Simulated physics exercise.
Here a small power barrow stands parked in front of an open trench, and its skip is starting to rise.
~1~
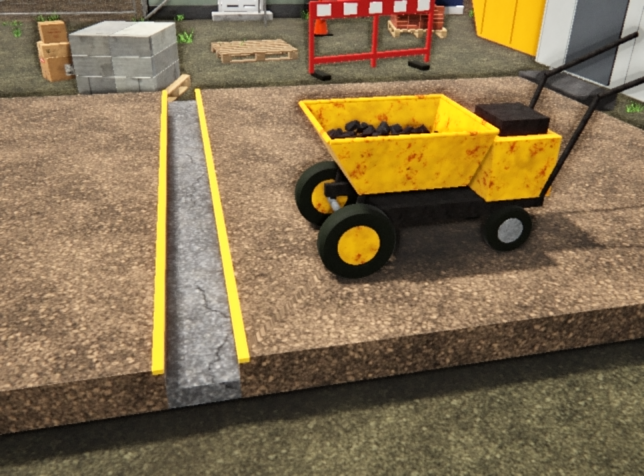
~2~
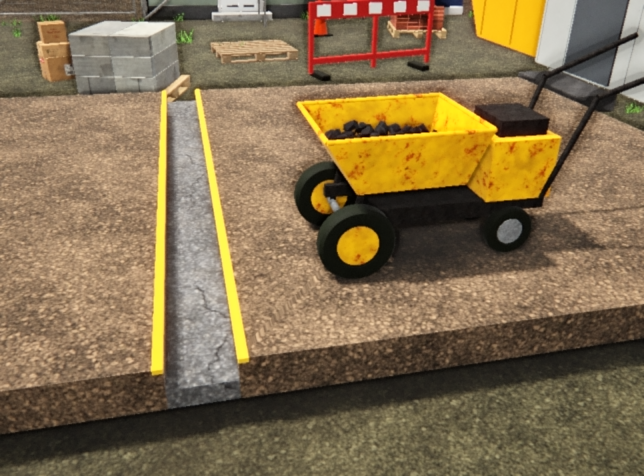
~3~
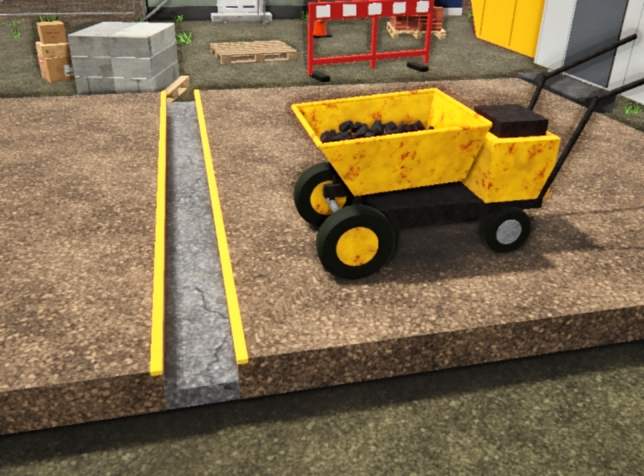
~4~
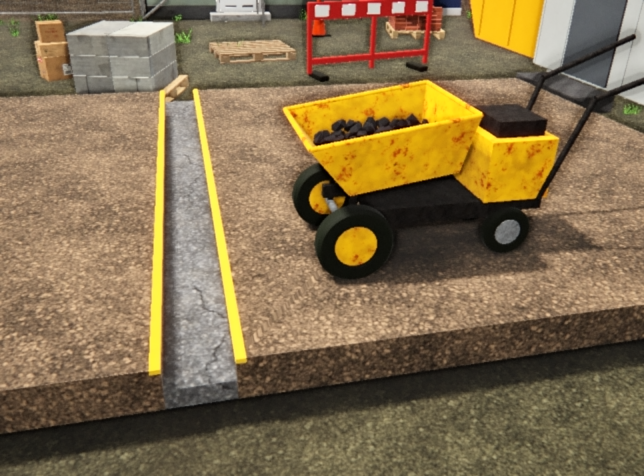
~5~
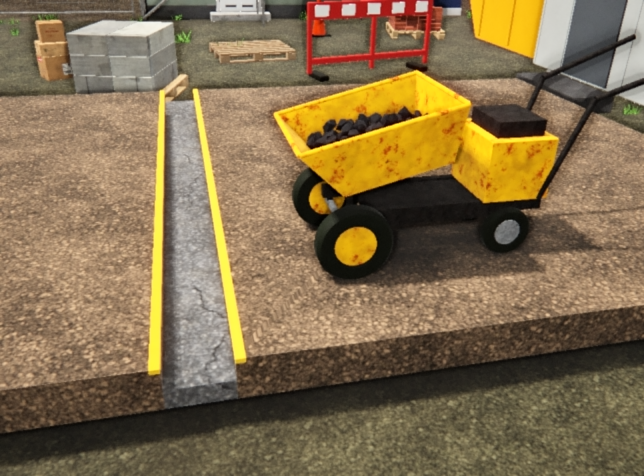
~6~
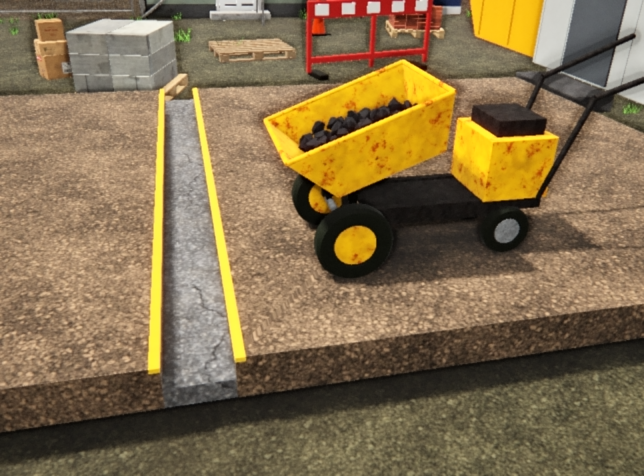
A yellow, rust-speckled power barrow with black tyres stands at the right on a slab of brown, gritty ground, seen from slightly above, its skip holding black lumps. To its left runs a shallow grey trench edged by yellow strips, with grey blocks, pallets and a red-and-white barrier behind. The skip tilts leftward, barely at first, then clearly, while the wheels and the view stay still.
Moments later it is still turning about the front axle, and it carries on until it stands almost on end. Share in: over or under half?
The trench will most likely get the bulk of it.
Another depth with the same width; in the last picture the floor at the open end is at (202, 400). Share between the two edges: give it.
Around 100 percent.
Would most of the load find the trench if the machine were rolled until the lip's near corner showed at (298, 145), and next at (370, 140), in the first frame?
First attempt: Beyond half; second attempt: Short of half.
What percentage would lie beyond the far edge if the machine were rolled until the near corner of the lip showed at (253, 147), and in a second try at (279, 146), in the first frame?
You'd see close to 70 per cent the first time and close to 30 per cent the next.
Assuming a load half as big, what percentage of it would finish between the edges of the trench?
Close to 90 percent.
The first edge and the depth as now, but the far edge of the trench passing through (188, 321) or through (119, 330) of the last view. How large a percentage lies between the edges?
I'd expect close to 60 in a hundred and then close to 90 in a hundred.
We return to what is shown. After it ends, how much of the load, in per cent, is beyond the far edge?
Roughly 0 in a hundred.
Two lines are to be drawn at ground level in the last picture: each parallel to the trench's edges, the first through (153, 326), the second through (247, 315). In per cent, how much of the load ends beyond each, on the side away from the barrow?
That's 0 per cent for the first and 90 per cent for the second.
Soon after the last picture, skip tipped steeply; all in the skip.
A little later, skip tipped right over; nearly all in the skip; a stray few short of the trench; a small part in or heaped over the trench.
Later still, skip tipped right over; a small part in the skip; a small part short of the trench; most in or heaped over the trench.
At rest, skip tipped right over; a stray few in the skip; a small part short of the trench; most in or heaped over the trench; none beyond it.
